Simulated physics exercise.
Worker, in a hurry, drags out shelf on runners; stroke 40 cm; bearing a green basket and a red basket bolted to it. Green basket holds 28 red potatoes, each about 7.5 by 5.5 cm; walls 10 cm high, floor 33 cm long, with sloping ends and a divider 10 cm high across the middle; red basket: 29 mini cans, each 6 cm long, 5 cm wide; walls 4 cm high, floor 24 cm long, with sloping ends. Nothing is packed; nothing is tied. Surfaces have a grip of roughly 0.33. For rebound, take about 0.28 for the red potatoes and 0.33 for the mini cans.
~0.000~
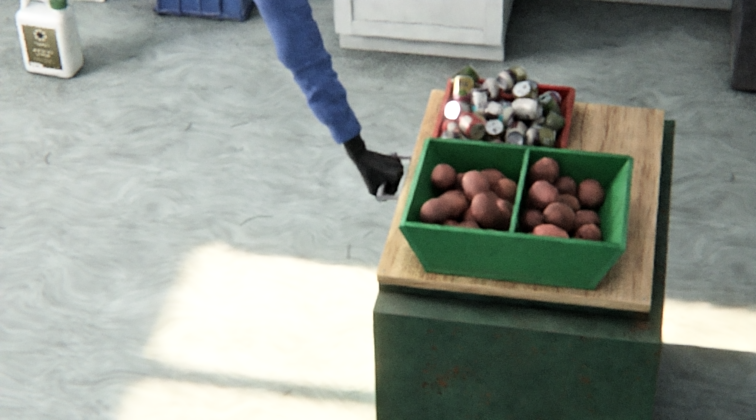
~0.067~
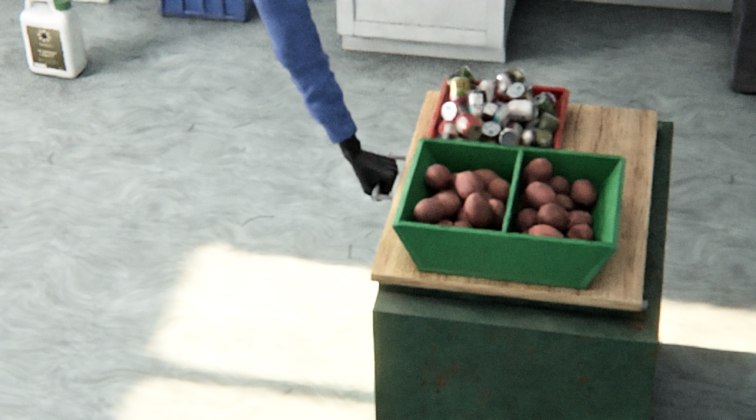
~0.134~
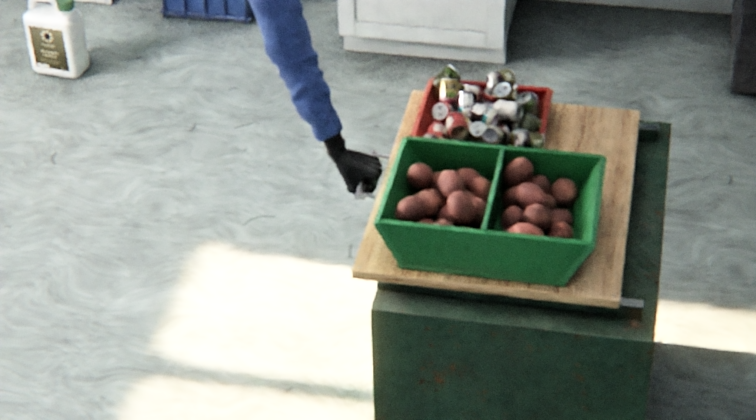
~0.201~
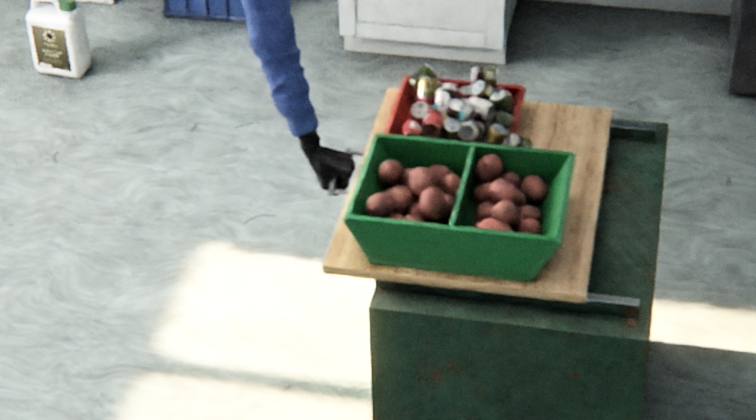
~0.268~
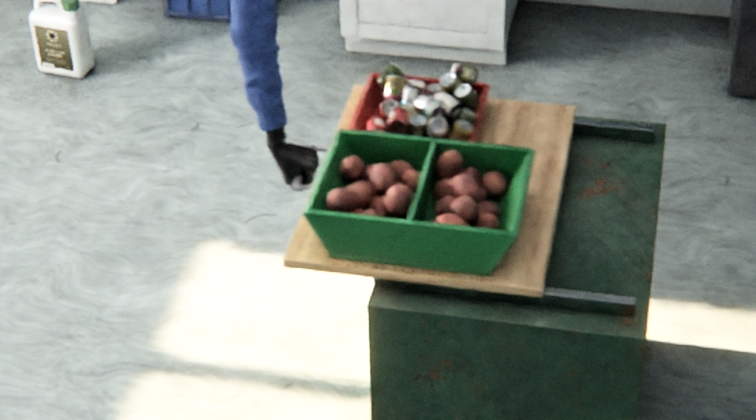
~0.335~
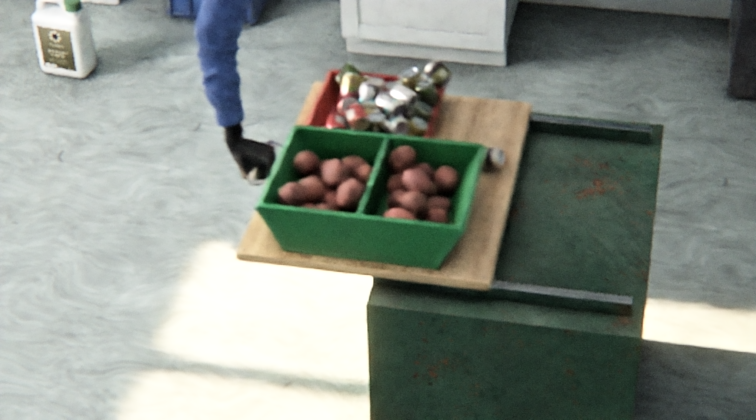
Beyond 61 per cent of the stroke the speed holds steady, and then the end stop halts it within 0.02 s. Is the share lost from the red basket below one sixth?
No, it is above a sixth.
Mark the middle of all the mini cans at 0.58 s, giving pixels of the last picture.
They're centred near (307, 106).
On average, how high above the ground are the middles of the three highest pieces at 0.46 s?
About 92 cm up.
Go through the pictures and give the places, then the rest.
In the first frame (we follow the rim corner now nearest the camera, unless another is named; the camera moves round a little), red basket (by its farthest rim corner) at (453, 78); green basket at (620, 246); shelf out by 0 cm; nothing out yet.
The second frame shows red basket at (449, 79); green basket at (611, 245); shelf out by 1 cm.
The third frame shows red basket at (433, 79); green basket at (590, 243); shelf out by 5 cm.
The fourth frame shows red basket at (408, 77); green basket at (556, 239); shelf out by 11 cm; 1 out, the lowest can at (518, 146).
The fifth frame shows red basket at (374, 74); green basket at (512, 233); shelf out by 20 cm; 1 out.
The sixth frame shows red basket at (332, 71); green basket at (459, 227); shelf out by 31 cm; 1 out, the lowest can at (490, 157).
After 0.38 s, the shelf hits its stop.
After 0.46 s, 0 of 28 out of the green basket and 1 of 29 out of the red basket.
After 0.58 s, 0 of 28 out of the green basket and 6 of 29 out of the red basket.
After 0.80 s, 0 of 28 out of the green basket and 11 of 29 out of the red basket.
Outcome (at 1.24 s), 0 of 28 out of the green basket and 11 of 29 out of the red basket. Asked share, 11 of 29, 38 per cent.
